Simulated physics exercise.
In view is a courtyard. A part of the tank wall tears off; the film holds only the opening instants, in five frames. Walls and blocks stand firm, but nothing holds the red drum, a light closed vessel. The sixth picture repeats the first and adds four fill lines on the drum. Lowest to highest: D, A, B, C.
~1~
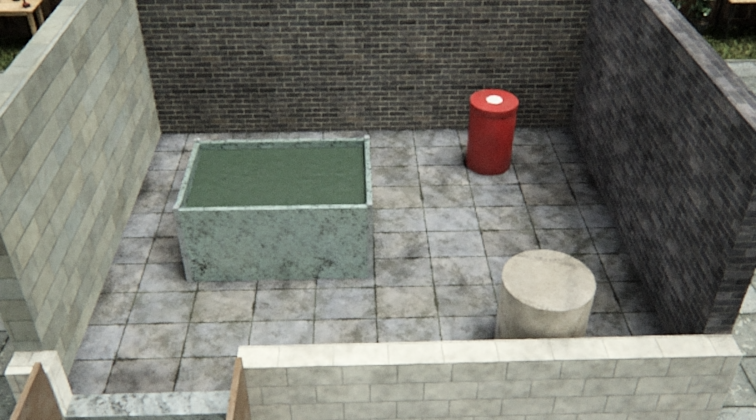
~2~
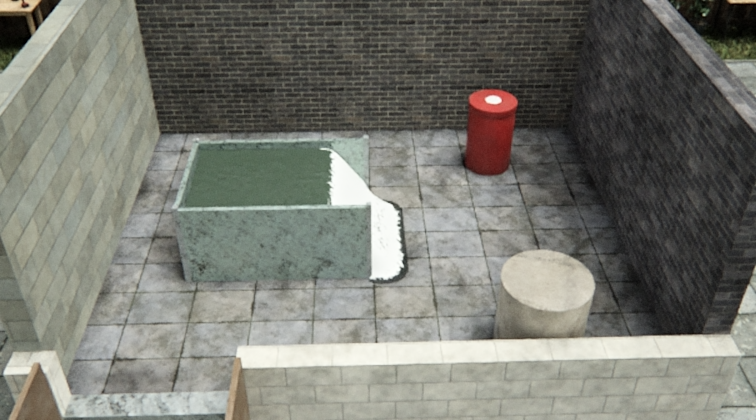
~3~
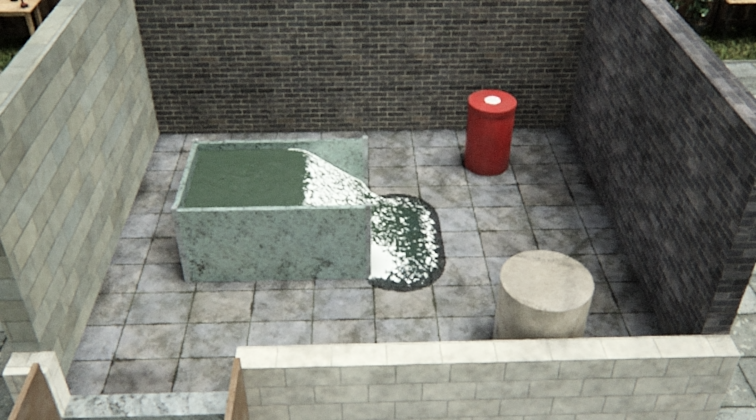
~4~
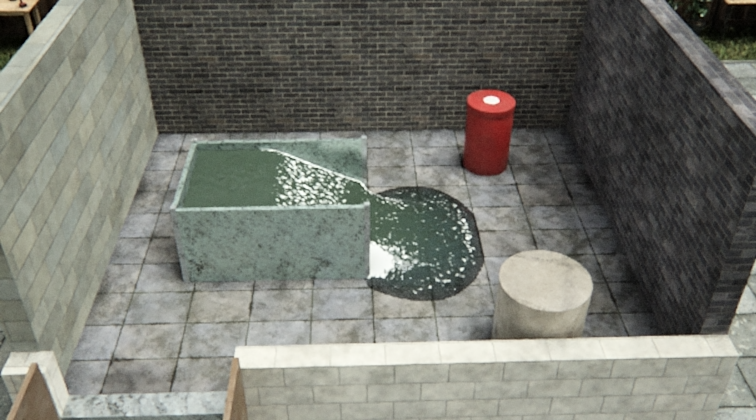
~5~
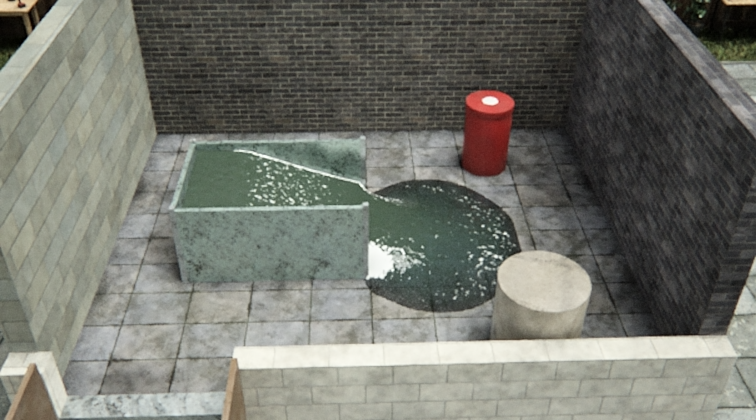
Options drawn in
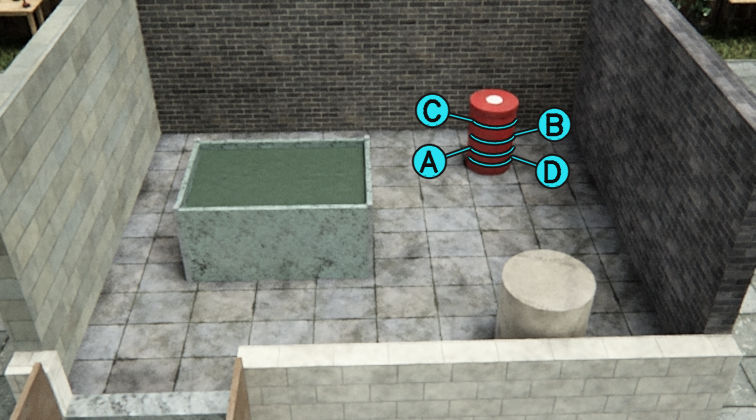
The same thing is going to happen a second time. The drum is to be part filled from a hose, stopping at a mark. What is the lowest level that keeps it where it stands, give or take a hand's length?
Mark A just does it.
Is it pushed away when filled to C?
No, not at all.
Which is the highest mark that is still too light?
Here it is mark D.
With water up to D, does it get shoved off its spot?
Yes, that goes wrong.
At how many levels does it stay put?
Three of them.
On the marked copy, A at (494, 155); B at (495, 143); C at (496, 128); D at (493, 165); from the bottom up D, A, B, C.
Choosing A, it does not move.
Choosing B, it does not move.
Choosing C, it does not move.
Choosing D, it is pushed about its own width away.
